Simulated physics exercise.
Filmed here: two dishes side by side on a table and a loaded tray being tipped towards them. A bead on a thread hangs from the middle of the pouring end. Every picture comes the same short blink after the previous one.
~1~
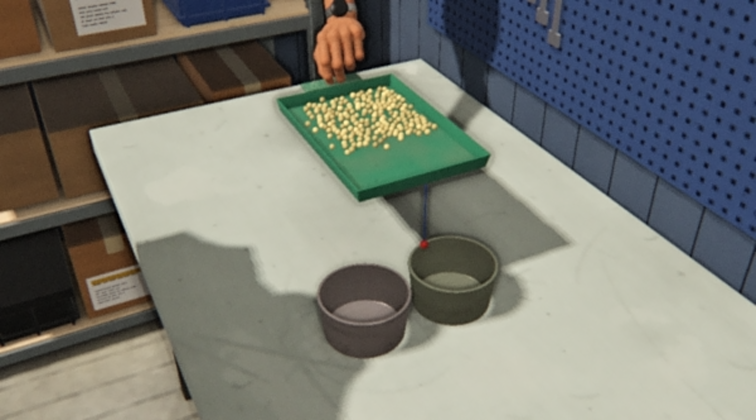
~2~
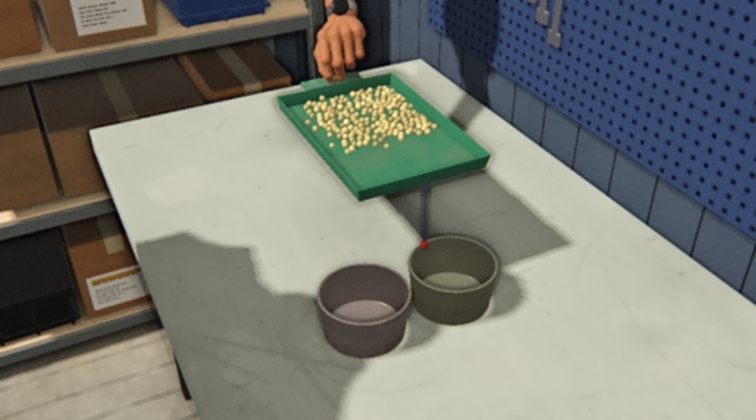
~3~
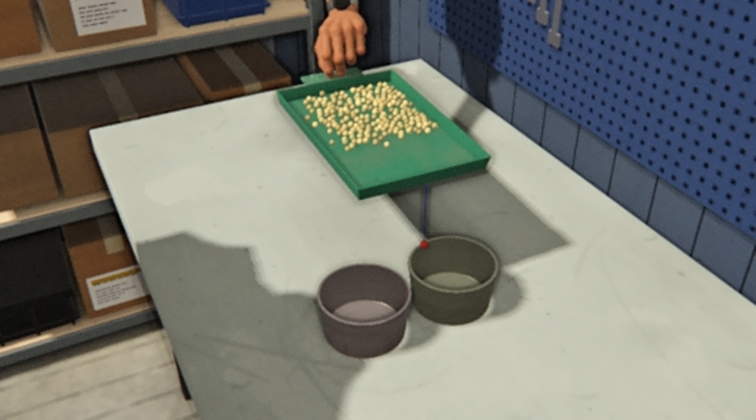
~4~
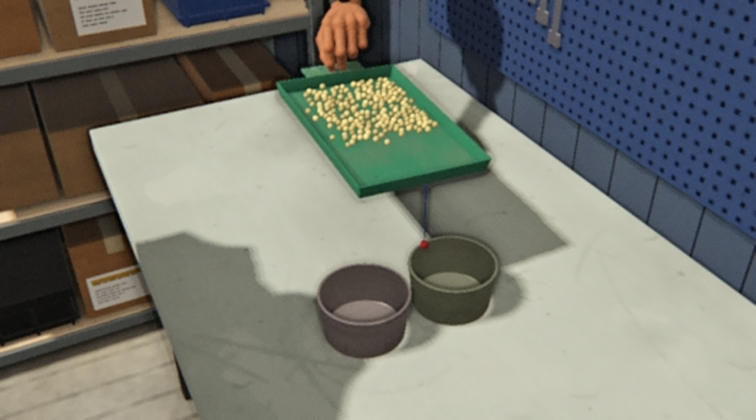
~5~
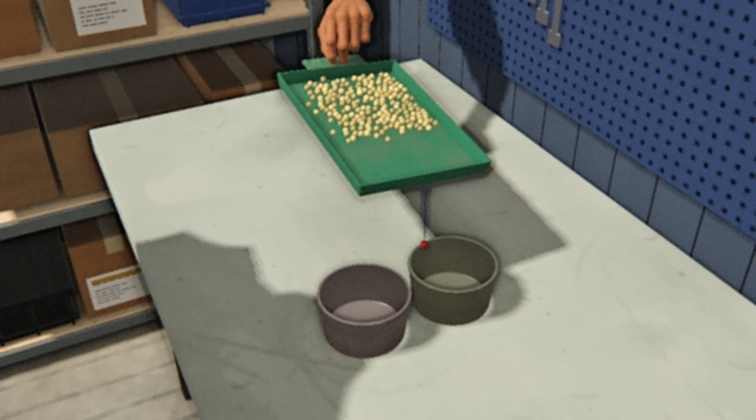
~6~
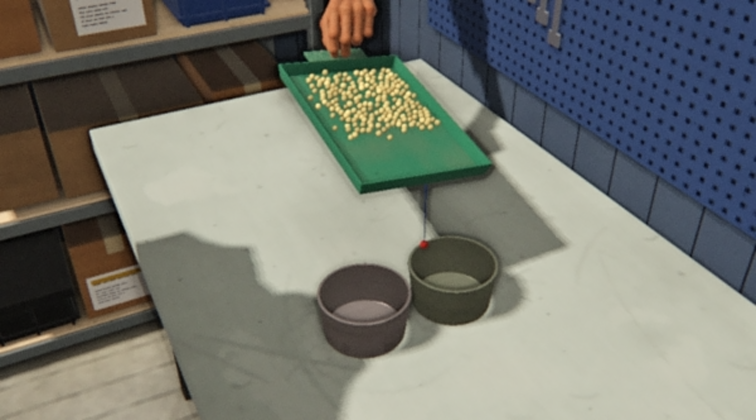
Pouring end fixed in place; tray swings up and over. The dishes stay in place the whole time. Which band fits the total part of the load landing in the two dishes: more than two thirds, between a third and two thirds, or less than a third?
Between both dishes you'd find a little less than a third or even fewer.
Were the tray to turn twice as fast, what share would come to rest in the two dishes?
Estimate: Some 20 %.
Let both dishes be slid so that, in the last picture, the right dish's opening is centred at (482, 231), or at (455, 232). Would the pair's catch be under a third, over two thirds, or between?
First more than two thirds, then over two thirds.
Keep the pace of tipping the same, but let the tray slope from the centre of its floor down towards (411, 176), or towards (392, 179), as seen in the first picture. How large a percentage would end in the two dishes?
Respectively close to 90 and 90 in a hundred.
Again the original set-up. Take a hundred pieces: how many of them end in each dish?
Looks like close to 0 % lands in the left dish and close to 20 % in the right one.
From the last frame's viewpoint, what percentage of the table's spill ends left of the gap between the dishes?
Close to 10 %.
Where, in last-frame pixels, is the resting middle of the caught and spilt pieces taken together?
I'd mark it at roughly (489, 269).
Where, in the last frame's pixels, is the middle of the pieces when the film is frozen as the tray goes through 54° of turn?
The middle of the pieces shows up near (458, 155).
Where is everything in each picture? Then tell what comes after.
The first frame shows corners of the pouring end at (359, 189) and (487, 153), level; middle of the load at (375, 116), soya beans; left dish at (385, 336); right dish at (475, 303); bead on its thread at (424, 244).
The second frame shows corners of the pouring end at (359, 188) and (487, 154), level; middle of the load at (375, 115).
The third frame shows corners of the pouring end at (360, 187) and (487, 155), tipped barely, lowest at the right corner; middle of the load at (375, 112).
The fourth frame shows corners of the pouring end at (361, 185) and (488, 158), tipped a little, lowest at the right corner; middle of the load at (376, 108).
The fifth frame shows corners of the pouring end at (362, 183) and (488, 160), tipped a little, lowest at the right corner; middle of the load at (376, 104).
The sixth frame shows corners of the pouring end at (363, 182) and (488, 162), tipped a little, lowest at the right corner; middle of the load at (378, 100); left dish at (385, 336); right dish at (475, 303).
Soon after the last picture, tray tipped steeply; nearly all on the tray; a stray few outside both; a stray few in the air.
A little later, tray tipped right over; about a third on the tray; a small part in the right dish; about a third outside both; a small part in the air.
Later still, tray tipped past a quarter turn; a small part in the right dish; most outside both.
At rest, tray tipped past a quarter turn; none in the left dish; a small part in the right dish; most outside both.
